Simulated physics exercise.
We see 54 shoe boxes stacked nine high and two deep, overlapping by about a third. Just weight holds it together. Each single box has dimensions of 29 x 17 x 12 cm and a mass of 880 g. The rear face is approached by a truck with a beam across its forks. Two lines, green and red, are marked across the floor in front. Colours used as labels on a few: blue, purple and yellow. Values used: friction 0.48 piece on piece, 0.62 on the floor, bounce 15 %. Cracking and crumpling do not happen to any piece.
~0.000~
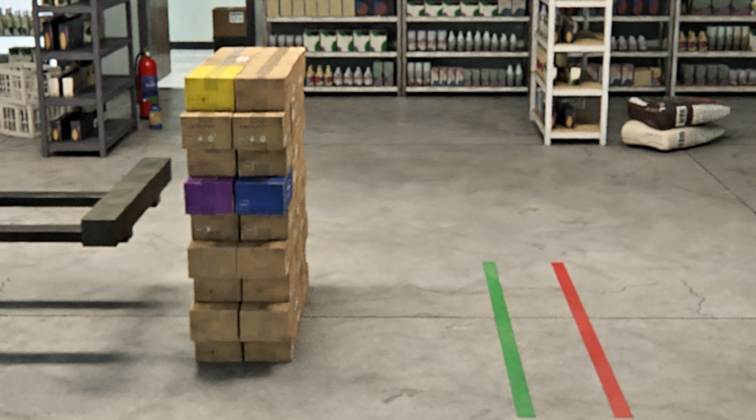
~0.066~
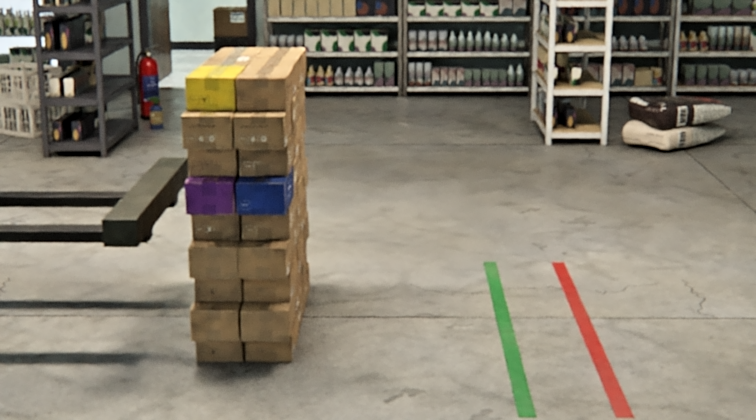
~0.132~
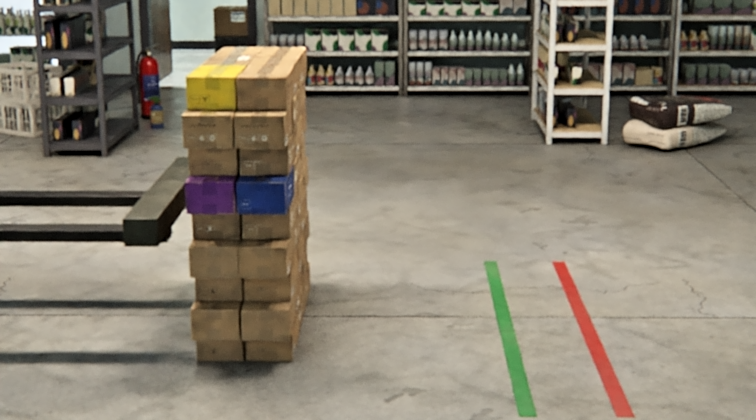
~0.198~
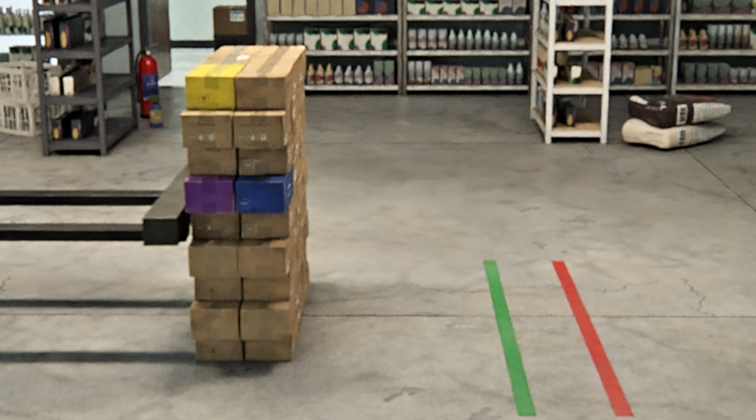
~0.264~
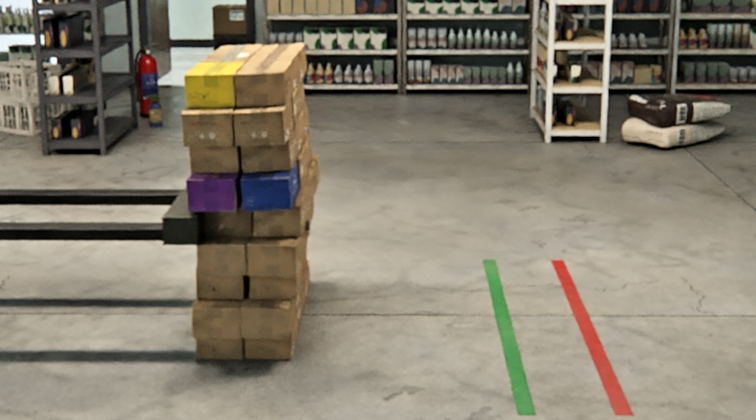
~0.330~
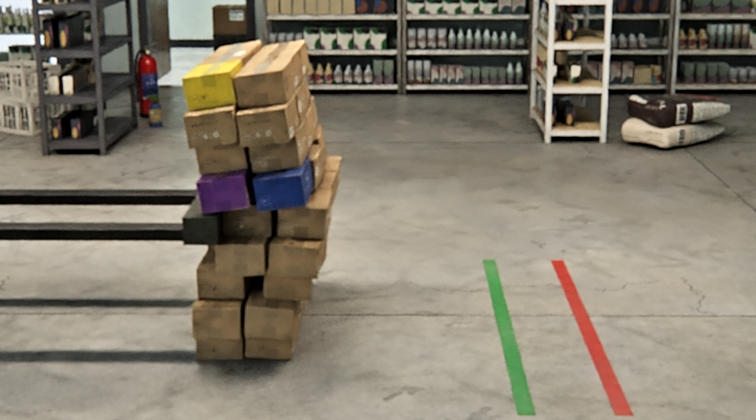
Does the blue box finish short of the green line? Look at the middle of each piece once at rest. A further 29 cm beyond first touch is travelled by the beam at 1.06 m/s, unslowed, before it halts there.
No, it finishes over the line.
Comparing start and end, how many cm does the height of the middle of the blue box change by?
Lower, by roughly 56 cm.
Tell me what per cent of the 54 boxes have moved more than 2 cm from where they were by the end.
85 %.
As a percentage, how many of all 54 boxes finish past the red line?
Roughly 5 per cent of them.
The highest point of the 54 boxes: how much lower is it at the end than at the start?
By about 30 cm, start to end.
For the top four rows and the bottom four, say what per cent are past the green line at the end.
20% and 0%.
After 0.58 s, none of the 54 boxes past the green line, 49 disturbed; blue box leaning 32°; yellow box leaning 30°, 44 mm lower.
After 0.96 s, 1 of the 54 boxes past the green line; blue box leaning 72°, 25 cm lower; purple box on its side.
At rest (2.5 s), 8 of the 54 boxes past the green line; blue box on its side; purple box upside down; yellow box upside down. As the last picture would show them, middles, blue box near (671, 357), purple box near (247, 383).
